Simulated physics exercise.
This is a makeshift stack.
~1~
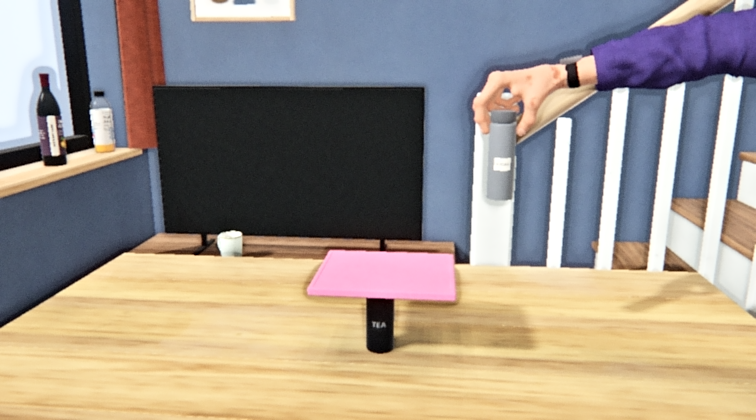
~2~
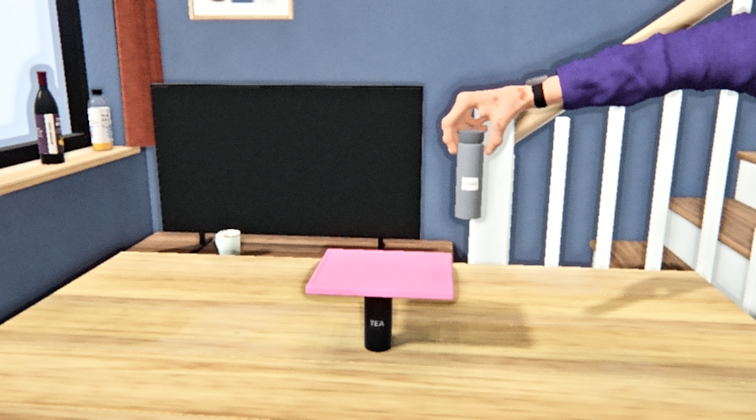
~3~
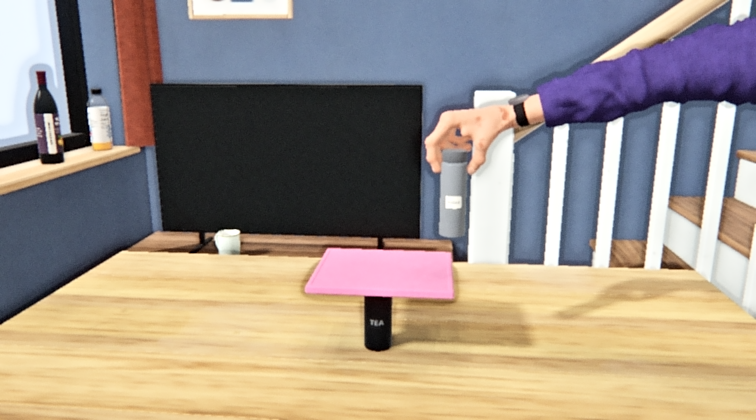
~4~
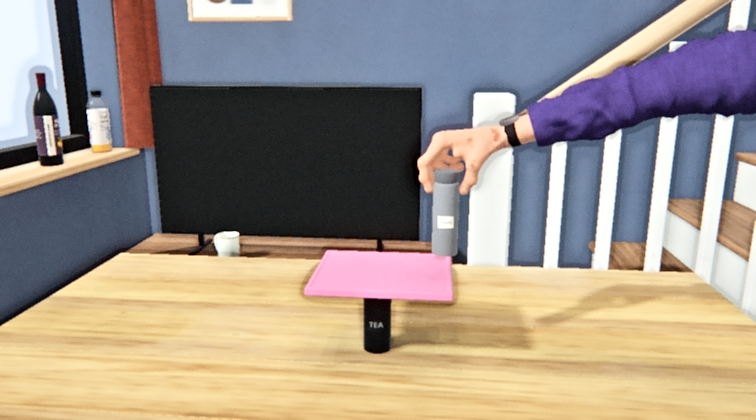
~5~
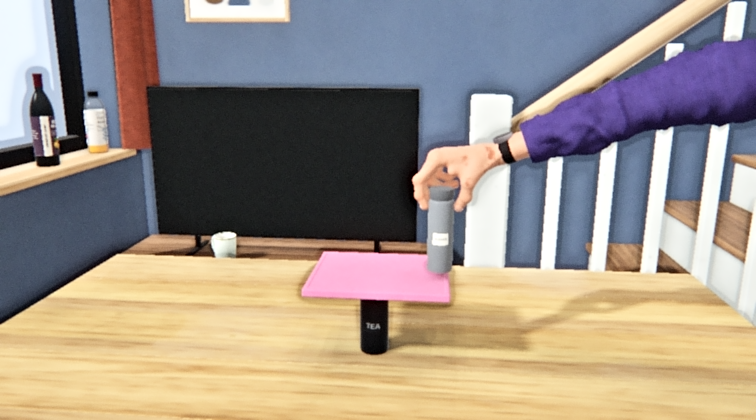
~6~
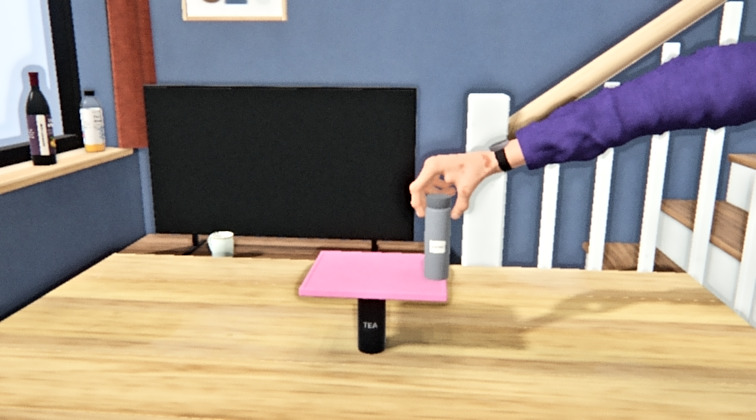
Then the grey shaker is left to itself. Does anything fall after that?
Here the stack comes apart.
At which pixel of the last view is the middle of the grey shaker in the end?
Around (499, 350).
Then, 0.50 s after the last picture, grey shaker now fallen; pink lid tipped 57° from how it was.
Then, 0.80 s after the last picture, pink lid now fallen; black shaker tipped 27° from how it was.
At rest, fallen, pink lid, grey shaker and black shaker. Seen from the same camera at the end, grey shaker near (499, 350). The stack gives way.
